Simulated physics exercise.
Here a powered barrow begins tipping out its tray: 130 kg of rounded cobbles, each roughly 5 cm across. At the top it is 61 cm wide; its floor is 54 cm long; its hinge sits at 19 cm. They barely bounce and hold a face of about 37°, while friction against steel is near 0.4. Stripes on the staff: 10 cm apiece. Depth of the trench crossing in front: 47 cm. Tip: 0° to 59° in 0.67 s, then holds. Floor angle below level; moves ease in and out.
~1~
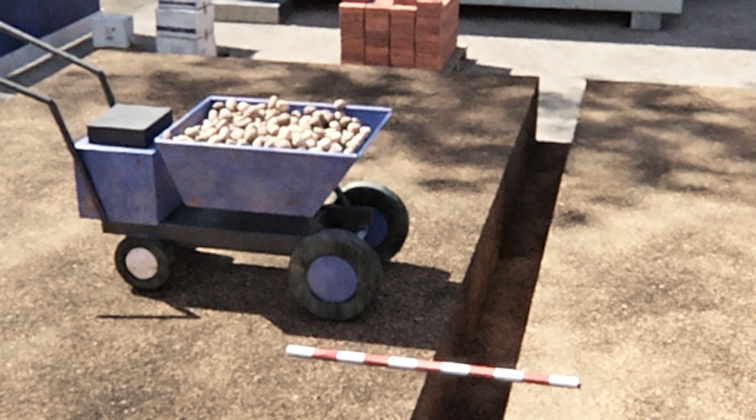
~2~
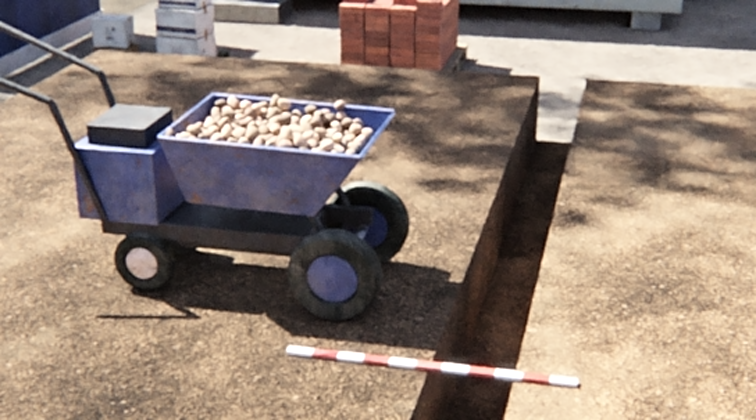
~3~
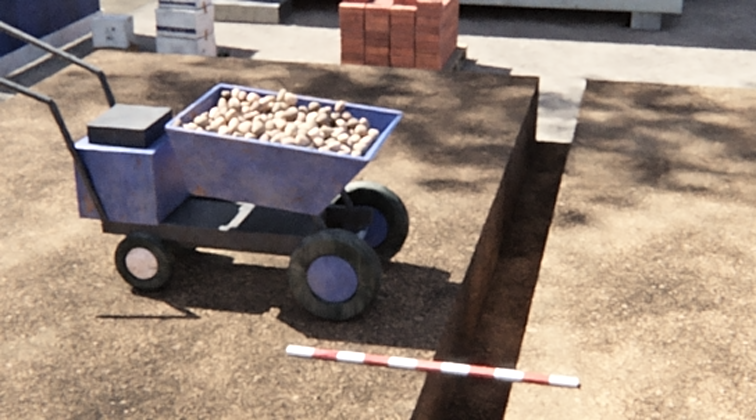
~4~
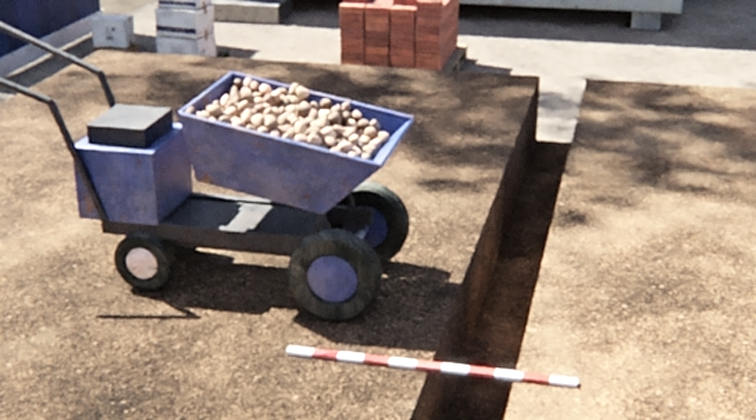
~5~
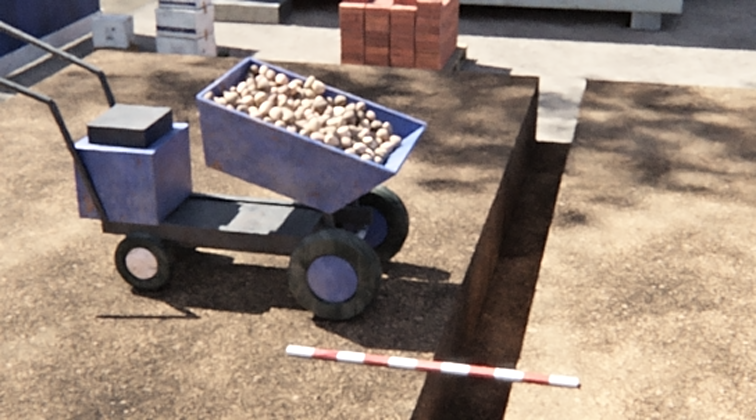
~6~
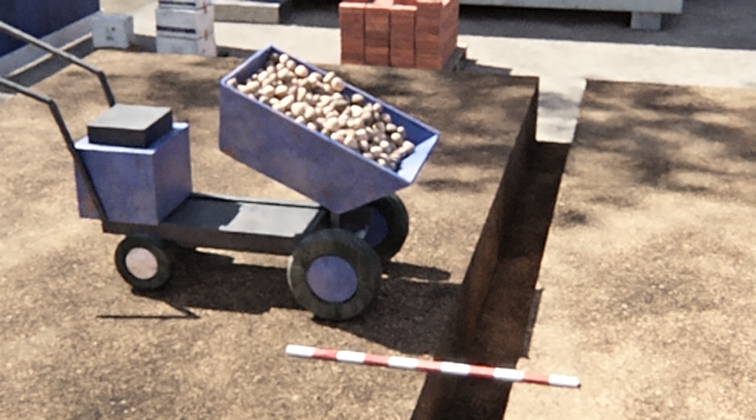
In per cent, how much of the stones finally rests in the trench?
Roughly 32 per cent of them.
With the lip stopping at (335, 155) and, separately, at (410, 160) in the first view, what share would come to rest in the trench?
Near 45 and near 10 percent.
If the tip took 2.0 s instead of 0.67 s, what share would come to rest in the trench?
Around 55 per cent would end in the trench.
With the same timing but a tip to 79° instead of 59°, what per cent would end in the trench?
Some 40 in a hundred, I'd say.
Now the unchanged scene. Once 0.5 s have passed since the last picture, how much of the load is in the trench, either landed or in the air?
By then, around 15 percent.
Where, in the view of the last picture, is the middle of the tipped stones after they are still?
Roughly at pixel (546, 303).
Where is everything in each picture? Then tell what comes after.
The tray is at 0°, its lip at (357, 157); the top of the load is at (280, 114), in the first frame.
The tray is at 1°, its lip at (360, 158); the top of the load is at (269, 109), in the second frame.
Lip at (369, 161), floor tilted 5°, highest stones at (259, 102), in the third frame.
Lip at (381, 166), floor tilted 10°, highest stones at (258, 91), in the fourth frame.
The tray is at 17°, its lip at (395, 174); the top of the load is at (264, 80), in the fifth frame.
Lip at (411, 184), floor tilted 25°, highest stones at (278, 69), in the sixth frame.
Then, 0.2 s after the last picture the floor is at 50°, 100 % in the tray; the foremost stones are at (434, 190).
Then, 0.5 s after the last picture the floor is at 59°, 85 % in the tray, 14 % in the trench, 1 % past the trench; the foremost stones are at (541, 275).
Then, 0.8 s after the last picture the floor is at 59°, 46 % in the tray, 19 % in the trench, 35 % past the trench; the foremost stones are at (688, 310).
Then, 2.8 s after the last picture the floor is at 59°, 31 % in the tray, 32 % in the trench, 37 % past the trench; the foremost stones are past the picture's edge.
